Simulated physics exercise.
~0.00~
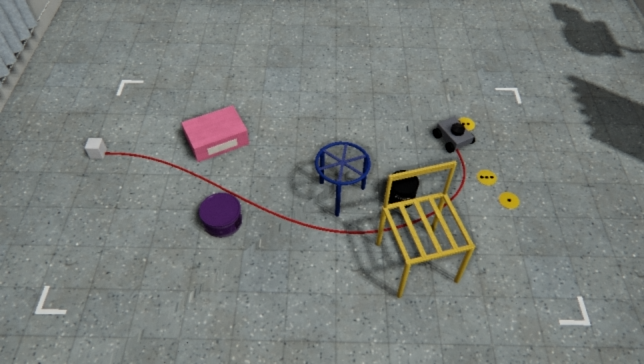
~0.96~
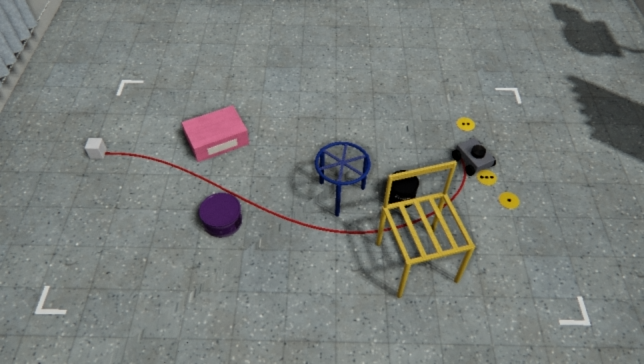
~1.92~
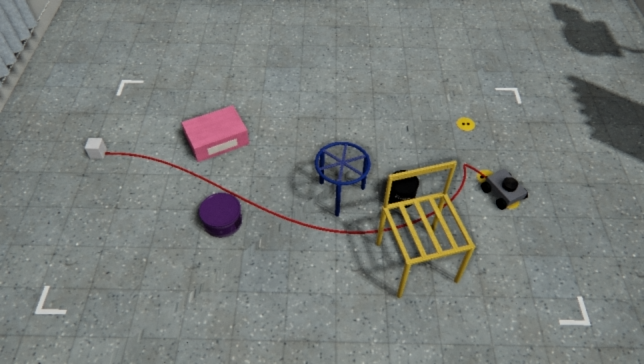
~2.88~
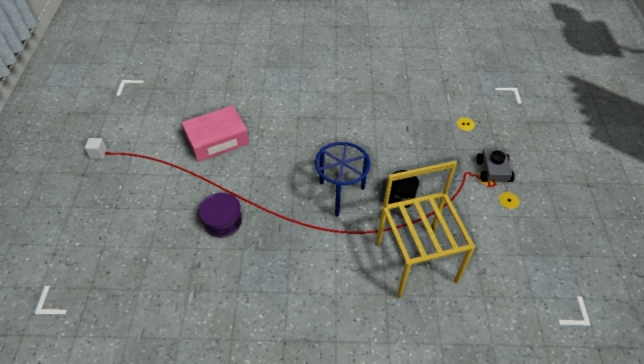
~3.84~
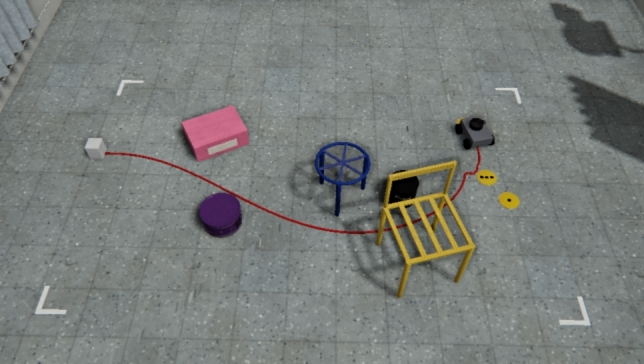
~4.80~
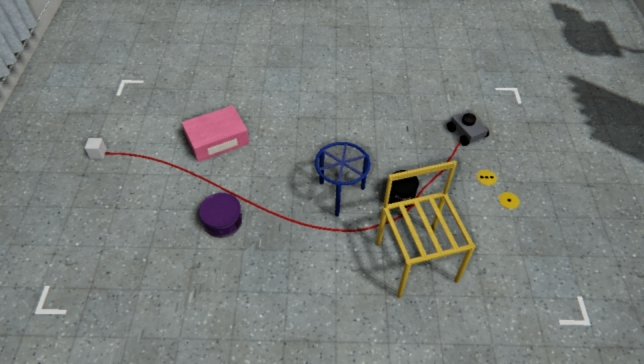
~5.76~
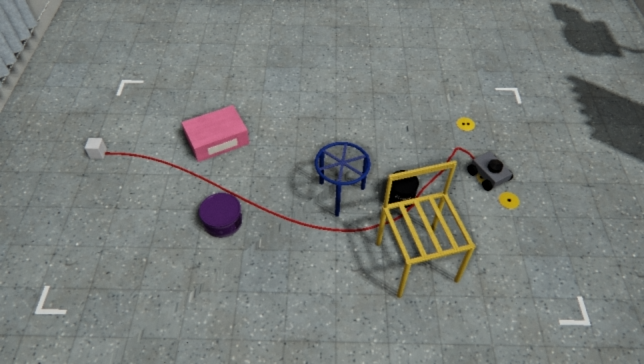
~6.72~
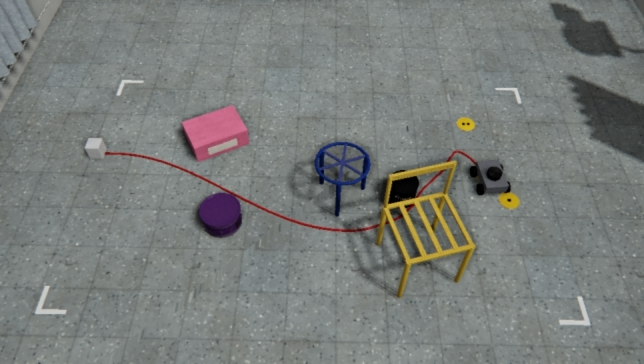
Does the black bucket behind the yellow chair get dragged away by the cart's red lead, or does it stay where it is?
The black bucket stays where it is. The cart moves back and forth with its lead, but the bucket is still in its place behind the chair at the end.
A yellow chair stood among a blue stool, a pink carton and two buckets while a small cart trailing a red lead rolled down to the right, went back up, then came down again, stopping among the yellow marks with everything else unmoved.
